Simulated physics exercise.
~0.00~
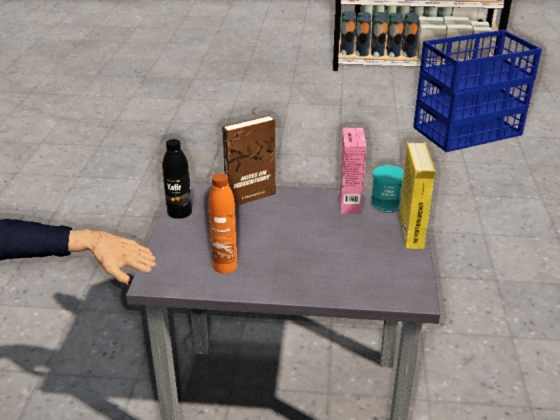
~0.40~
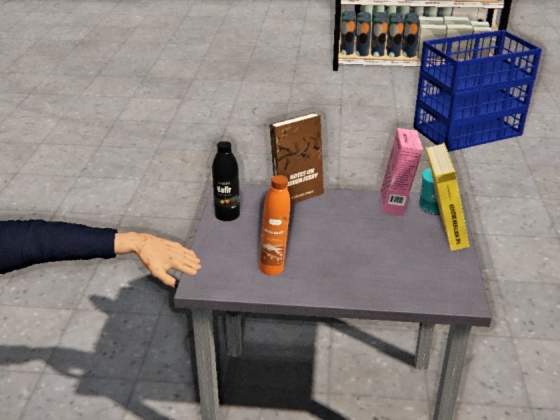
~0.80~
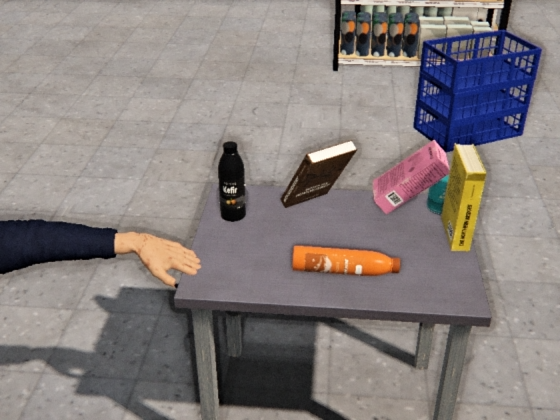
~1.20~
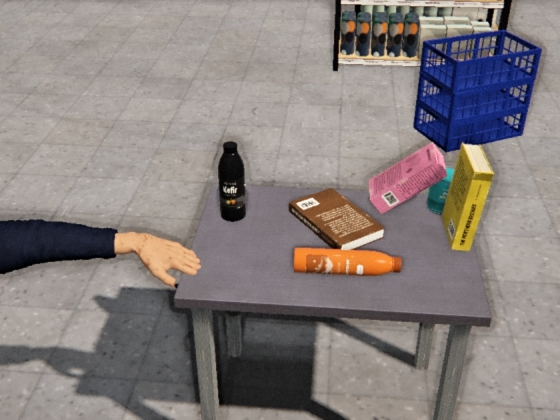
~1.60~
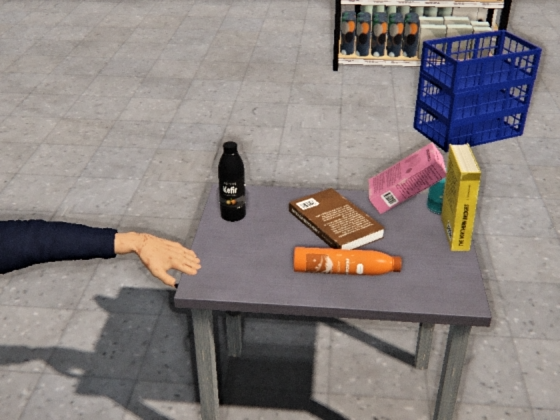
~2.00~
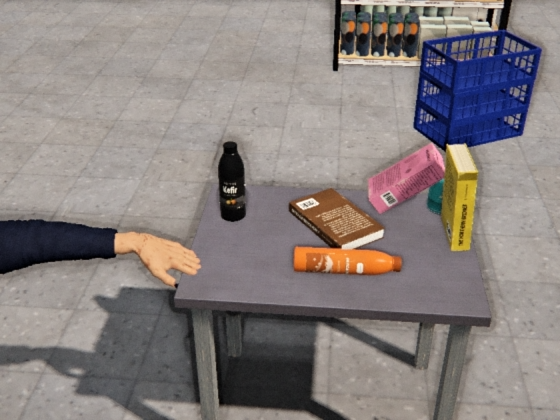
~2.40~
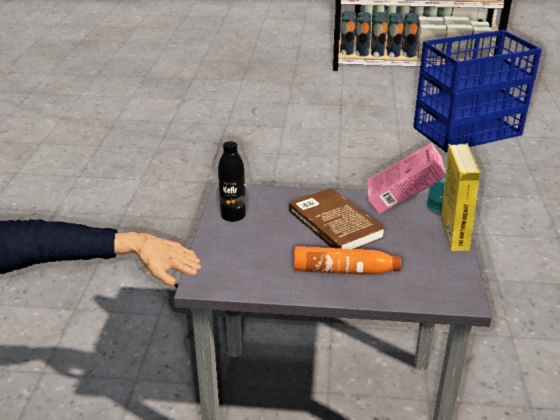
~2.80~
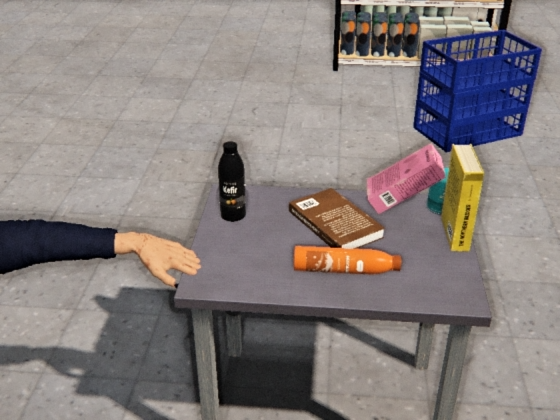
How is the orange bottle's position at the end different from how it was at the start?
At the start the orange bottle was standing upright on the table, but by the end it was lying on its side.
A hand shoved a small table to the right, and the things on it wobbled; the orange bottle and brown book toppled flat and the pink packet tipped against the turquoise tin, while the black bottle and yellow book stayed standing.
